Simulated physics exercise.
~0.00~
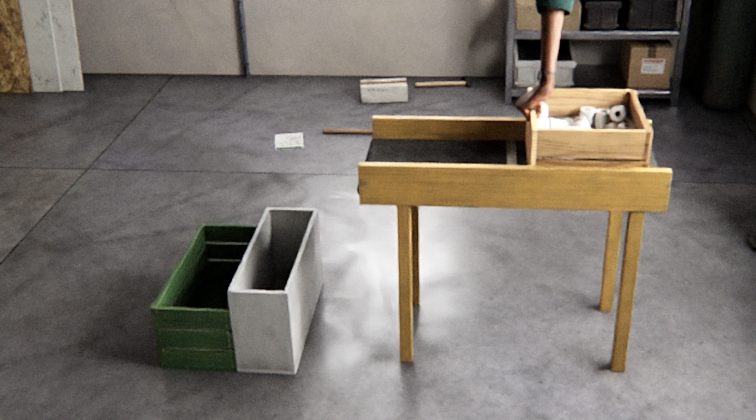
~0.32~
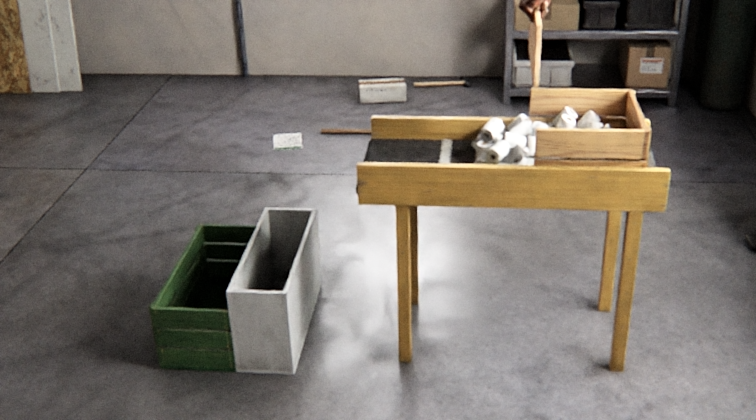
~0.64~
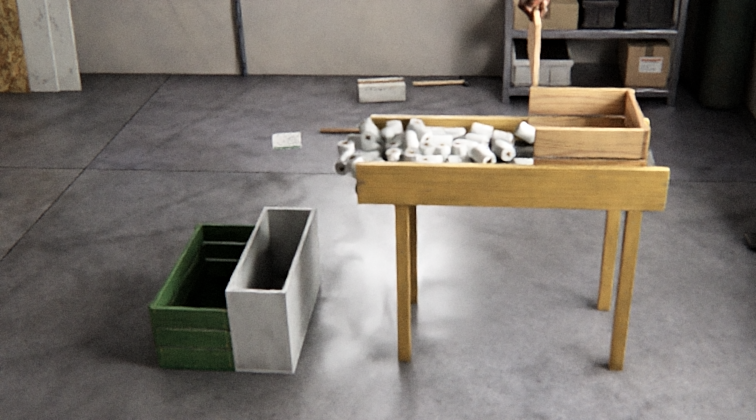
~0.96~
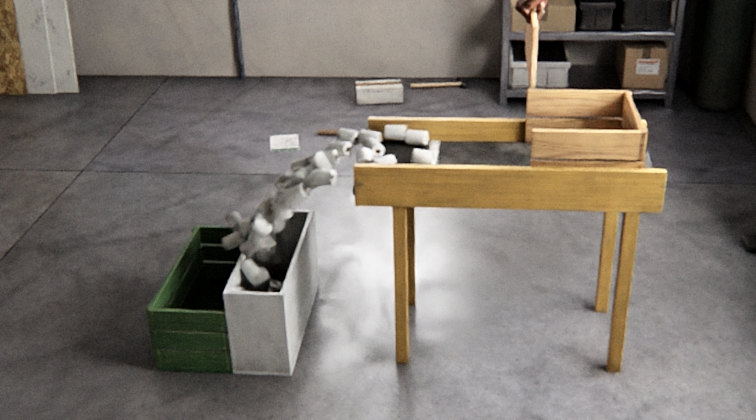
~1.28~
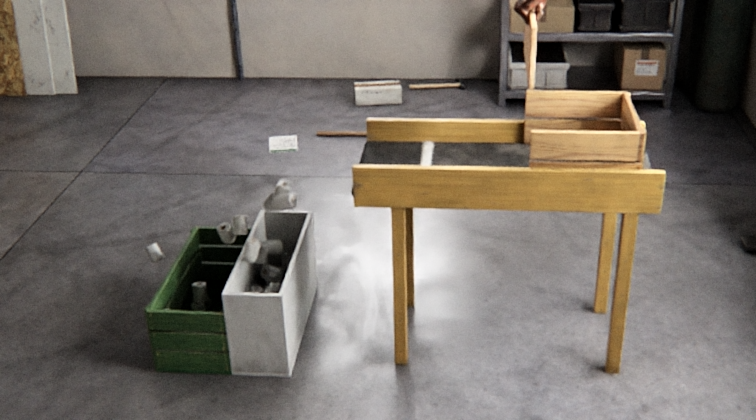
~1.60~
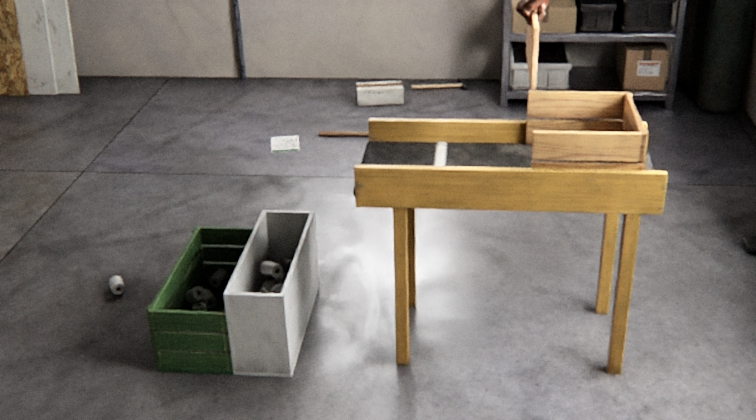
The clip opens on a yellow wooden table with a dark belt between its rails, a wooden pen of white paper rolls at its right end, and a hand gripping the gate. The hand pulls the gate up, and the rolls start moving left on the belt. They spread into a loose, tumbling pile that reaches the left end. There they spill over in a thick stream toward the white tub, with a few flying on to the green tote beyond it. Most settle in the white tub, some lie in the tote, and one rests on the floor farther left.
